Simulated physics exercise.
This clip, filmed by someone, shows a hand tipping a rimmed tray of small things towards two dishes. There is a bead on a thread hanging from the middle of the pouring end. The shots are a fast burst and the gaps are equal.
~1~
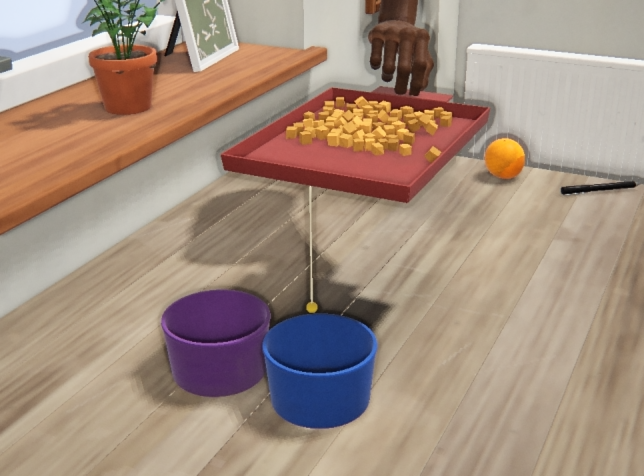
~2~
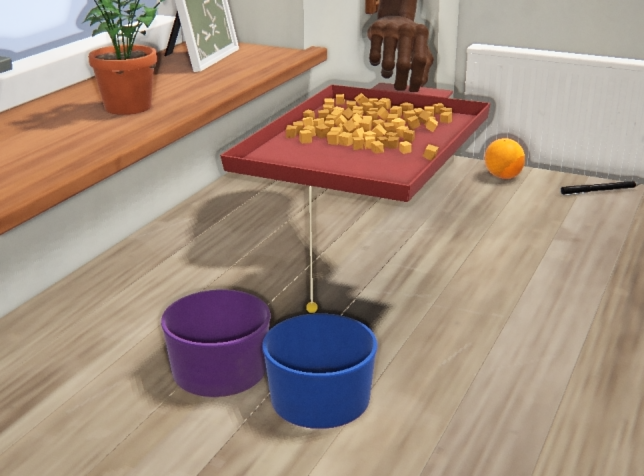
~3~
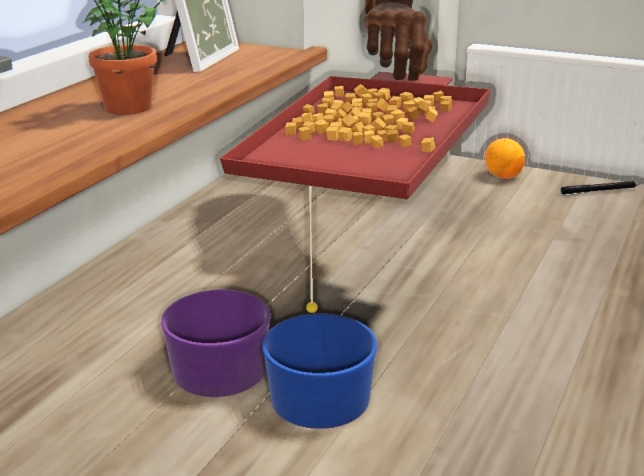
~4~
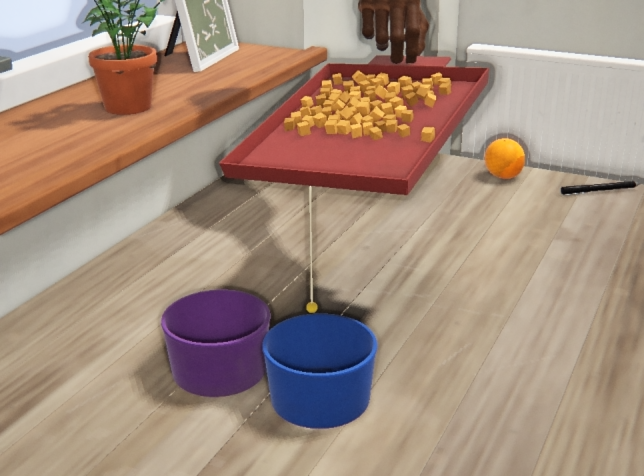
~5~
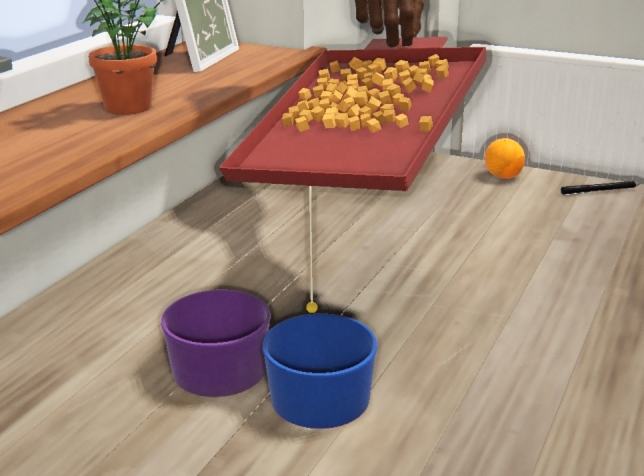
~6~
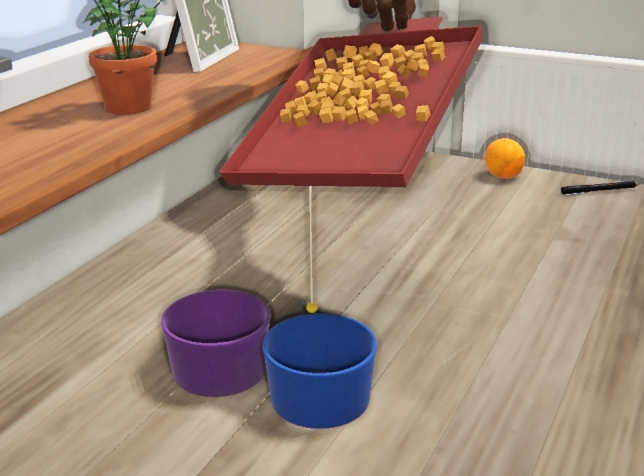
A dark brown hand grips the far end of a red rimmed tray of golden croutons, seen from above in a room with a pale wood floor. A purple dish and a blue dish stand below, left and right, near a yellow bead on a thread, with a potted plant on the left ledge and an orange ball behind. The hand steadily raises the tray's far end, its near edge dipping slightly left, while the camera stays still.
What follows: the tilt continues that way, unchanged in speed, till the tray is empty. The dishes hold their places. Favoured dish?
Pretty sure the heavier pile builds up on the left there.
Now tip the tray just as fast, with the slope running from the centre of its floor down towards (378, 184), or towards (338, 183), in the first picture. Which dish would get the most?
Results - the dish on the right side first, the dish on the right side second.
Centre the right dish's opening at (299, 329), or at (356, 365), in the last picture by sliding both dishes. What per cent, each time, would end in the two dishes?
First case around 80 %, second case around 50 %.
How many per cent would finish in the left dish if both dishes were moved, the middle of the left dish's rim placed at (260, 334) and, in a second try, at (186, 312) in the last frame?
Roughly 50 per cent, then roughly 50 per cent.
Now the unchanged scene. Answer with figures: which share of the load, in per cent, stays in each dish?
Around 70 in a hundred in the left dish and around 10 in a hundred in the right dish.
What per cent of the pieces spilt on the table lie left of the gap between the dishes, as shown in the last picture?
It comes to about 80 percent.
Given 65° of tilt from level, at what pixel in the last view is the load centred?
Roughly at (267, 143).
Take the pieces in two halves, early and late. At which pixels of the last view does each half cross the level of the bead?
Half one: (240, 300), half two: (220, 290).
Soon, tray tipped steeply; nearly all on the tray; a small part in the air.
A while on, tray tipped past a quarter turn; most on the tray; a stray few in the right dish; a small part in the left dish; a small part outside both.
Towards the end, tray tipped past a quarter turn; a small part in the right dish; about two thirds in the left dish; about a quarter outside both.
Finally, tray tipped past a quarter turn; a small part in the right dish; about two thirds in the left dish; about a quarter outside both.
